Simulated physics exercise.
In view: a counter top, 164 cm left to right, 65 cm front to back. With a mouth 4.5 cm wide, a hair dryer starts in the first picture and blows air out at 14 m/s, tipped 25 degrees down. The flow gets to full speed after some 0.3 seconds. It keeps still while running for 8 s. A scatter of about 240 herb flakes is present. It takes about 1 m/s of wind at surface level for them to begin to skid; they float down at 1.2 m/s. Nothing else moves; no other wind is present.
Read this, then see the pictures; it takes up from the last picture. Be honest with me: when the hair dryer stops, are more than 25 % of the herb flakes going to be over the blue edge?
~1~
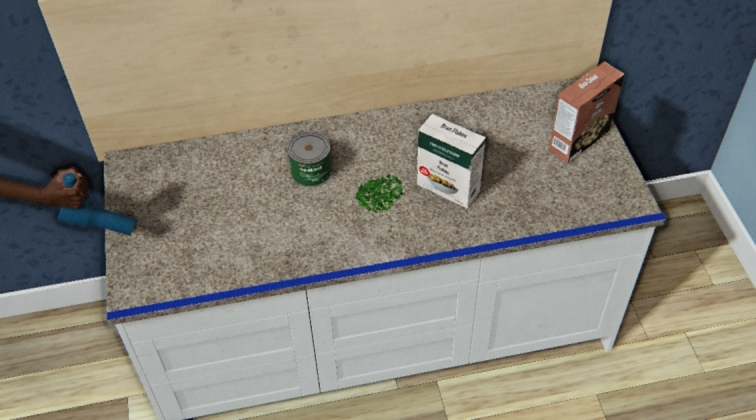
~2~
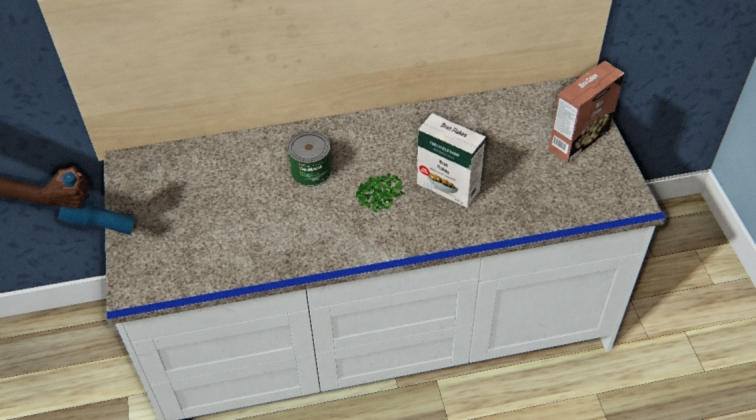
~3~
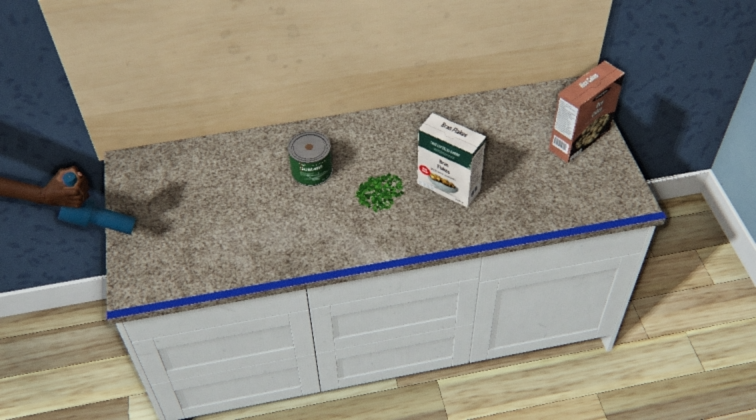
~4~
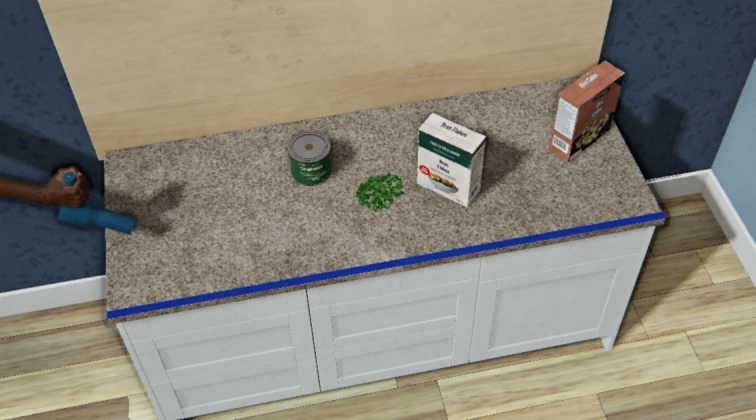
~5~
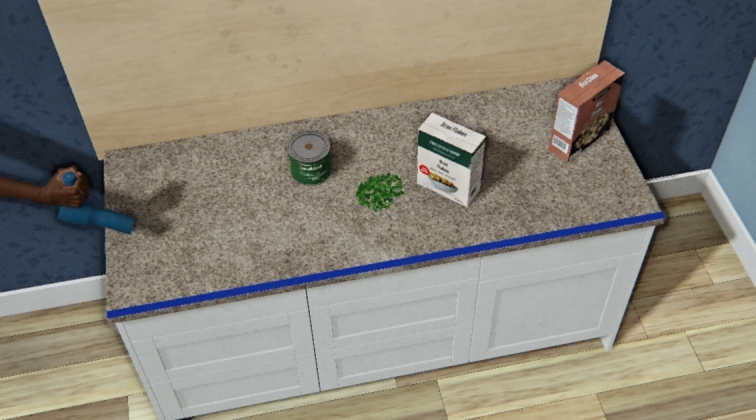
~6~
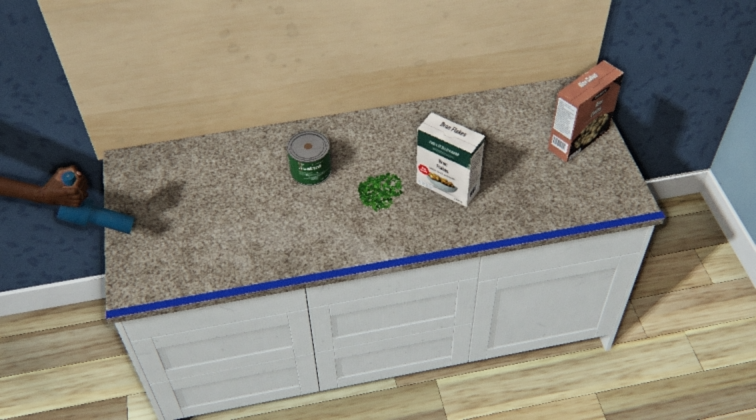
No, the quarter mark is not passed.
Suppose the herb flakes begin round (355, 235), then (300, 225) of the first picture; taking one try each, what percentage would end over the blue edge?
Taking the two spots in order, you'd get 50 percent and then 3 percent.
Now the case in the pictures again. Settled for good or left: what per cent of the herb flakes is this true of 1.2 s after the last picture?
The share is roughly 10 %.
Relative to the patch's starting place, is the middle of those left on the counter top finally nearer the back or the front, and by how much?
The middle sits nearer the rear edge now, some 25 cm away from where it began.
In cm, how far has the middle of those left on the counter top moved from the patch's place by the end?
I'd say around 45 cm.
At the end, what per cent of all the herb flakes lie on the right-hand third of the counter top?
Share at the end: Close to 15 %.
Then, 1.2 s after the last picture, 88 % are on the move or not yet settled, 0 % are over the blue edge; the middle of those still in play is near (460, 125).
Then, 2.2 s after the last picture, 57 % are on the move or not yet settled, 0 % are over the blue edge; the middle of those still in play is near (471, 119).
Then, 4.1 s after the last picture, 34 % are on the move or not yet settled, 0 % are over the blue edge; the middle of those still in play is near (468, 114).
Then, 7.7 s after the last picture, at the end, 0 % are over the blue edge; the middle of those still in play is near (483, 109).
